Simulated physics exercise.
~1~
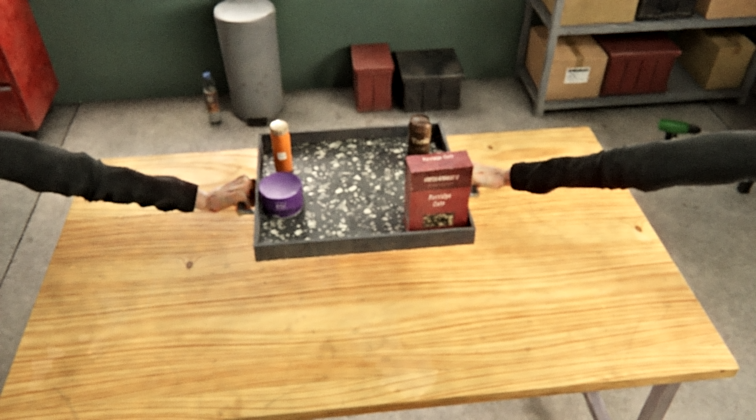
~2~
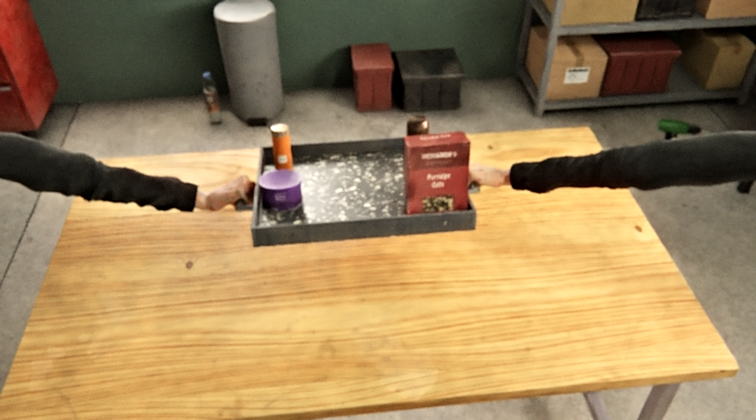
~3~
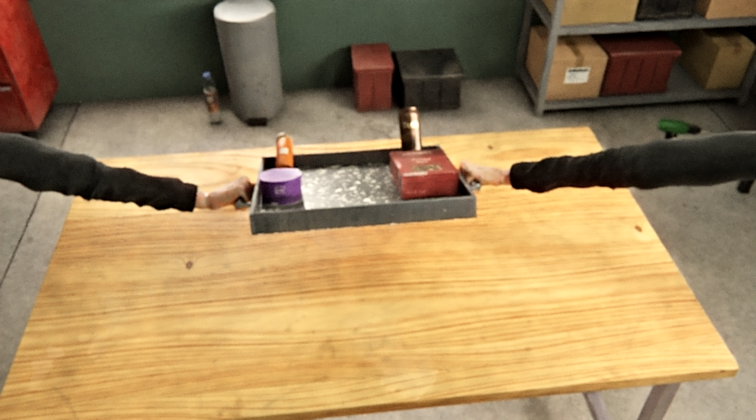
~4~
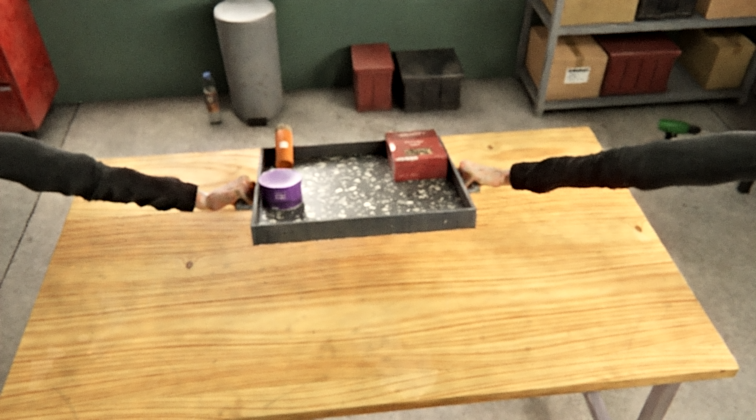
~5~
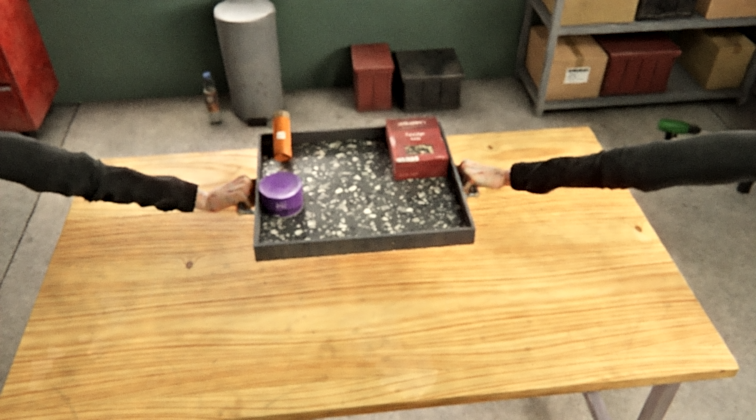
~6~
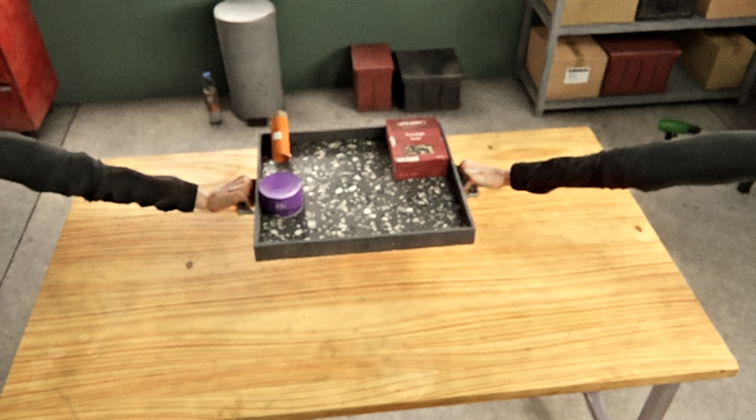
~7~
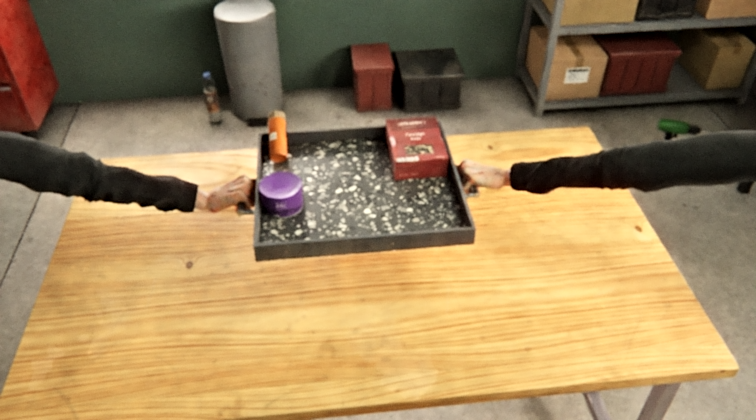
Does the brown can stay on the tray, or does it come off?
The brown can comes off the tray. It goes over the far side during the tilt and is no longer on the tray when it is level again.
A dark speckled tray, held by a hand on each side above a wooden table, starts level with a purple tub, an orange shaker, a red packet and a brown can on it. The hands tilt it so that the far edge dips, and the packet and can begin to lean. As the tilt deepens, the packet topples away onto its back, the shaker tips over, and the can goes off the far side. The hands then bring the tray level again. It ends with the tub still upright and the packet and shaker lying toward the far side.
